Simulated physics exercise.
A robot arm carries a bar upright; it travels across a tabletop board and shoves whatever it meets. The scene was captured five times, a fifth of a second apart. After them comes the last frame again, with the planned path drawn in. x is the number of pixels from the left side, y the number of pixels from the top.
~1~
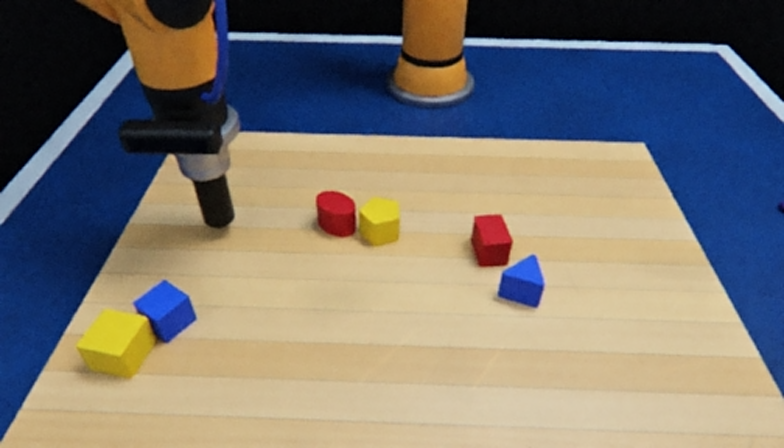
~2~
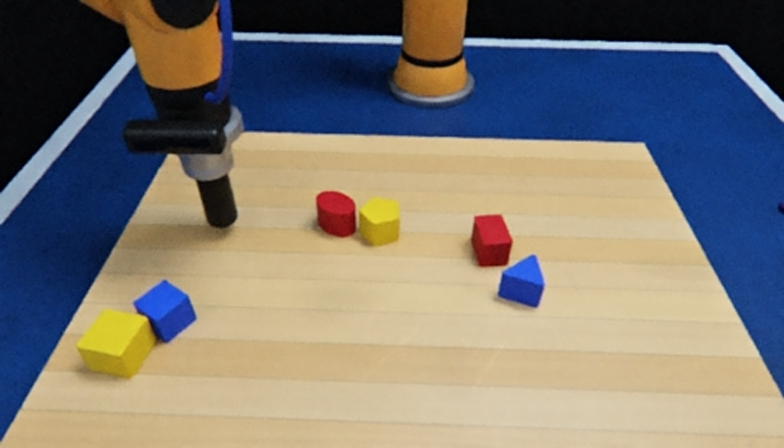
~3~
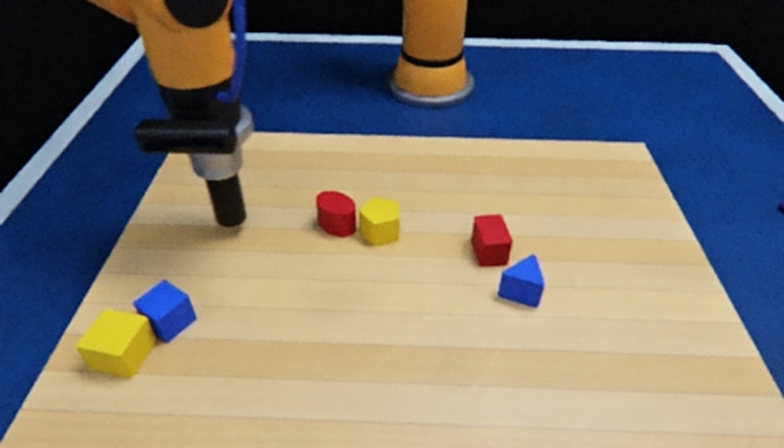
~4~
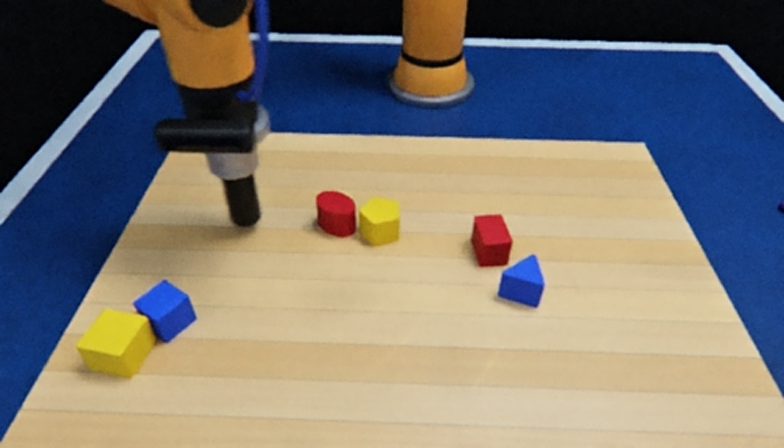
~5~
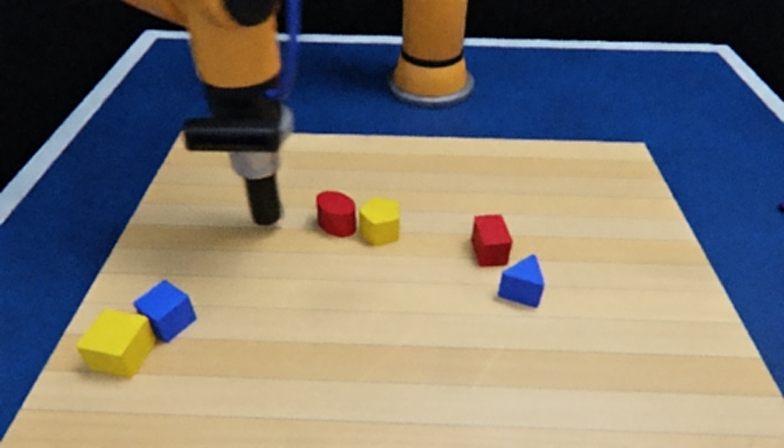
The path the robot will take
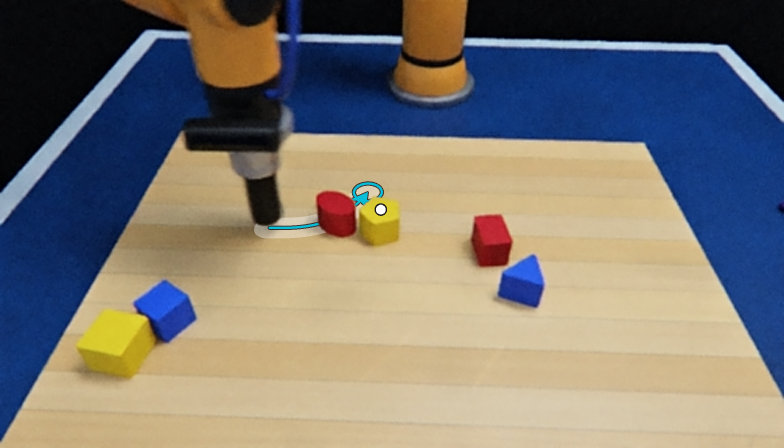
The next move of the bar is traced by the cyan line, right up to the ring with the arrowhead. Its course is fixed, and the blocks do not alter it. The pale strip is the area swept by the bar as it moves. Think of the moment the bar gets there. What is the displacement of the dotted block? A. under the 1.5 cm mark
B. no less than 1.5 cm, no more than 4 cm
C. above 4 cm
B (no less than 1.5 cm, no more than 4 cm)
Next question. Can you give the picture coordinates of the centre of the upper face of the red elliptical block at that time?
The middle of its upper face will lie at (378, 194).
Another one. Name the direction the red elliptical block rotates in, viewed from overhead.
Bird's-eye view: Clockwise.
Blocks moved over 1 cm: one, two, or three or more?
A pair of blocks is moved.
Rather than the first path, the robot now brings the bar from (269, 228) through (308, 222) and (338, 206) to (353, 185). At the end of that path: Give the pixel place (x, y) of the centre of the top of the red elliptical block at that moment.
At (357, 199).
The line goes from (269, 228) over (310, 226) and (346, 212) to (368, 192); the dot is on the yellow five-sided block.
The first path, step by step. One third of the way, bar (309, 215); red elliptical block (342, 201).
Two thirds of the way, bar (345, 202); red elliptical block (373, 196), turned 80° clockwise; yellow five-sided block (396, 214).
At the end, bar (368, 182); red elliptical block (378, 194), turned 90° clockwise; yellow five-sided block (397, 215).
